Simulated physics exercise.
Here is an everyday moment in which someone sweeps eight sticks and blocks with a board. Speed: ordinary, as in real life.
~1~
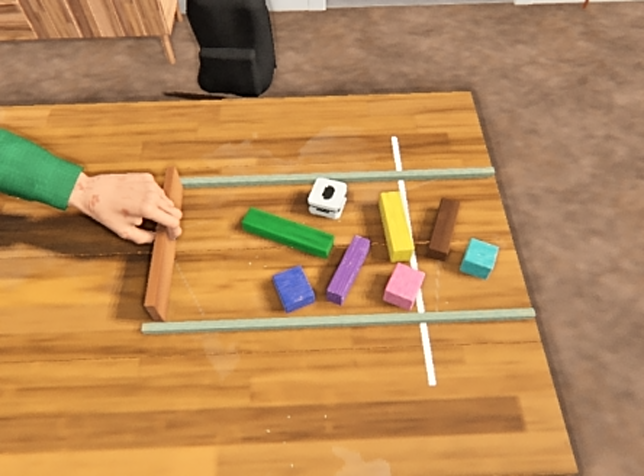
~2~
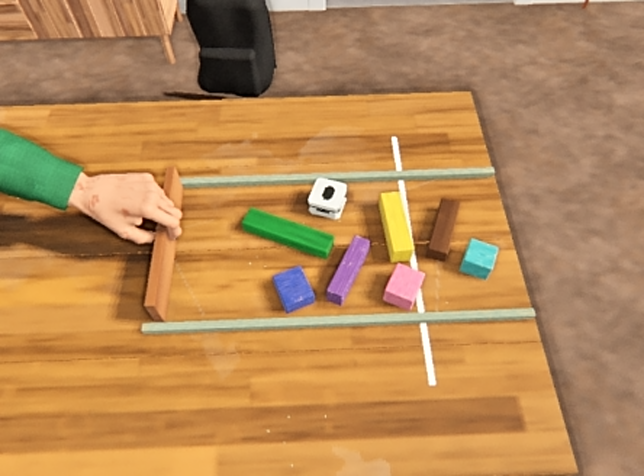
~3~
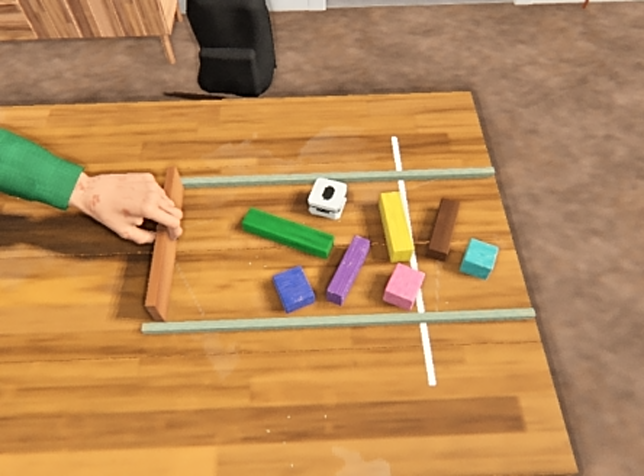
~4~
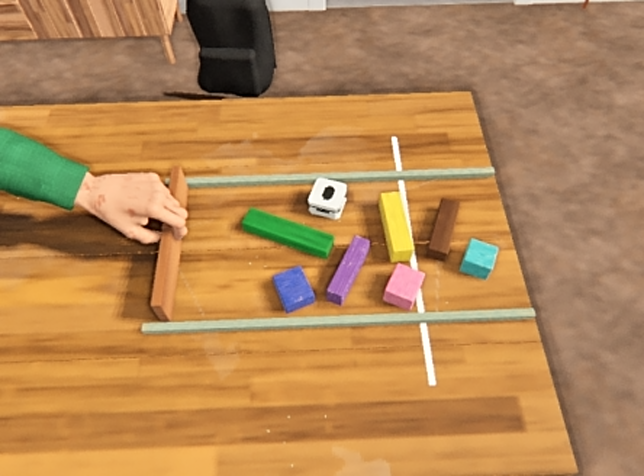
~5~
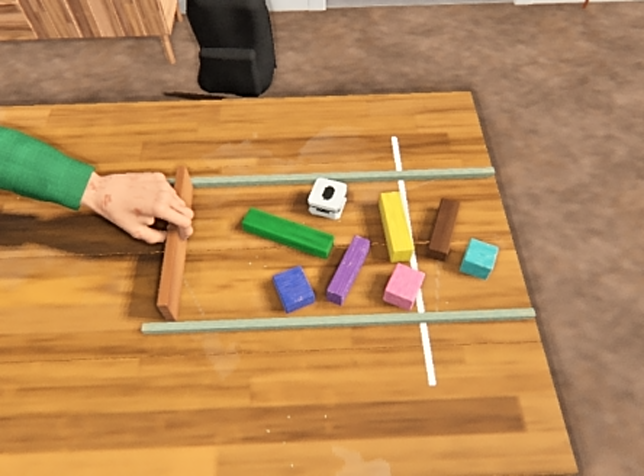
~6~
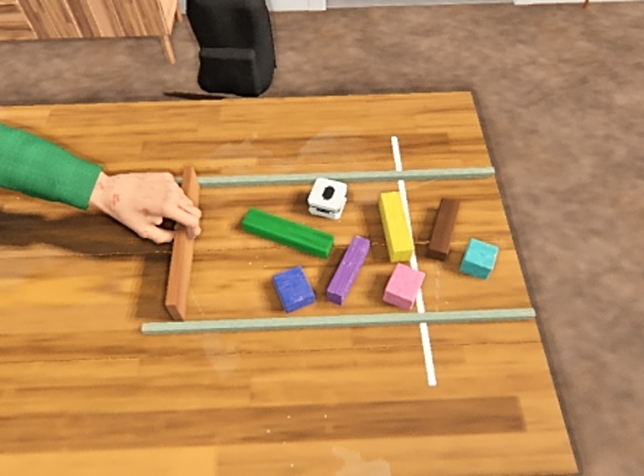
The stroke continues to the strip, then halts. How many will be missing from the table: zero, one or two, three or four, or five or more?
Nothing falls.
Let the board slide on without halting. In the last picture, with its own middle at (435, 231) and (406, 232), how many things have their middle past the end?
1 and 0.
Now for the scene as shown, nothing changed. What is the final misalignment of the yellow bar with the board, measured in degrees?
Near 20 degrees.
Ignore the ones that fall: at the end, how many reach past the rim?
The number would be 1.
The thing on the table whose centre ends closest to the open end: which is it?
Closest at the end: The turquoise block.
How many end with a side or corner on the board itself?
I count 3 of them.
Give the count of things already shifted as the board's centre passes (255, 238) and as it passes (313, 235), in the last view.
Answer - first 1, then 6.
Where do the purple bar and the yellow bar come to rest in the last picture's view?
You'll see the purple bar at (475, 278), with the yellow bar at (451, 224).
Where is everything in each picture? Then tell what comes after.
In the first picture, turquoise block (479, 259); brown stick (443, 229); pink block (404, 287); board (166, 241); tape (410, 243).
In the second picture, brown stick (443, 229); yellow bar (395, 226).
In the third picture, pink block (404, 287); board (167, 241).
In the fourth picture, turquoise block (479, 259); green stick (288, 233).
In the fifth picture, brown stick (443, 229); white case (328, 200).
In the sixth picture, turquoise block (479, 259); brown stick (443, 229); pink block (404, 287); board (185, 240); tape (410, 243).
A little later, none off yet; turquoise block at rest near (479, 259); brown stick at rest near (443, 229); pink block at rest near (404, 287).
When it is over, the number that fall off is zero.
